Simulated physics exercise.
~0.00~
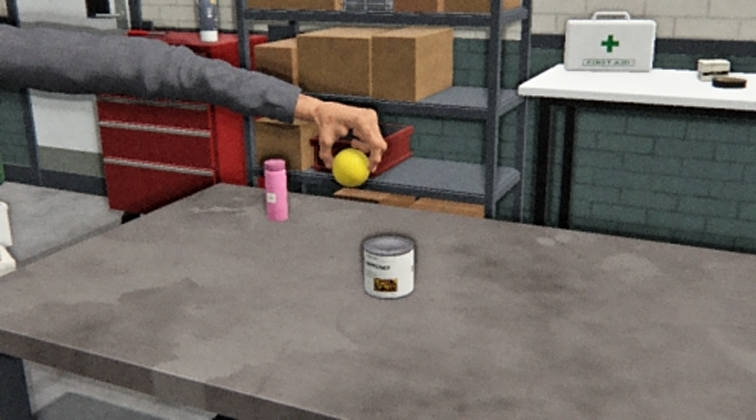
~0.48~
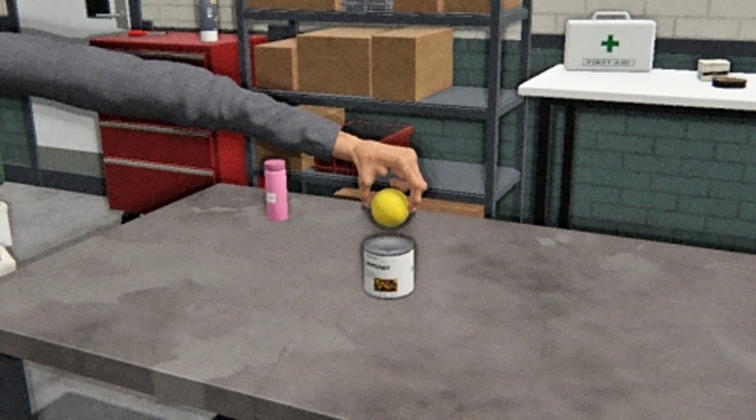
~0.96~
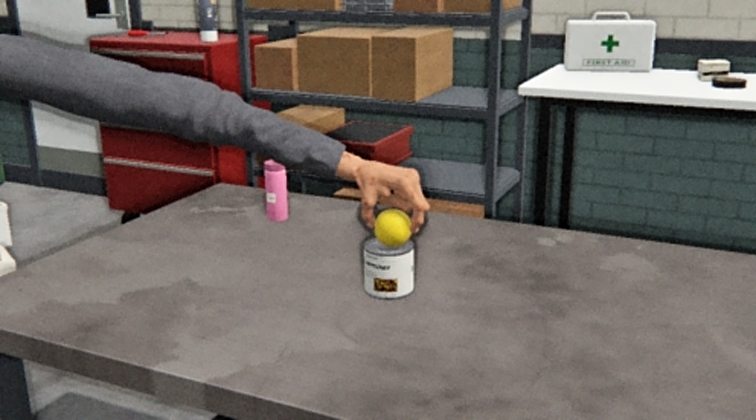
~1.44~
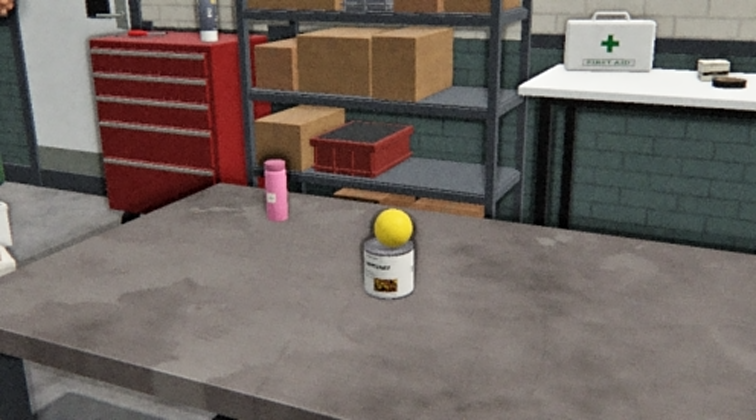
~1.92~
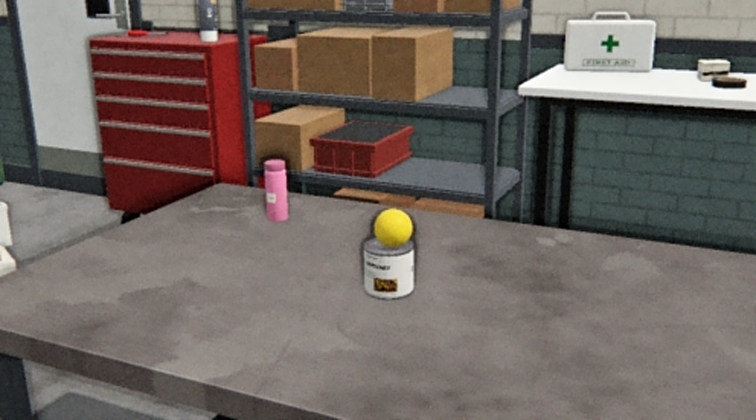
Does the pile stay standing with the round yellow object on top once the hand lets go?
Yes, the round yellow object stays resting on the white container after the hand draws away.
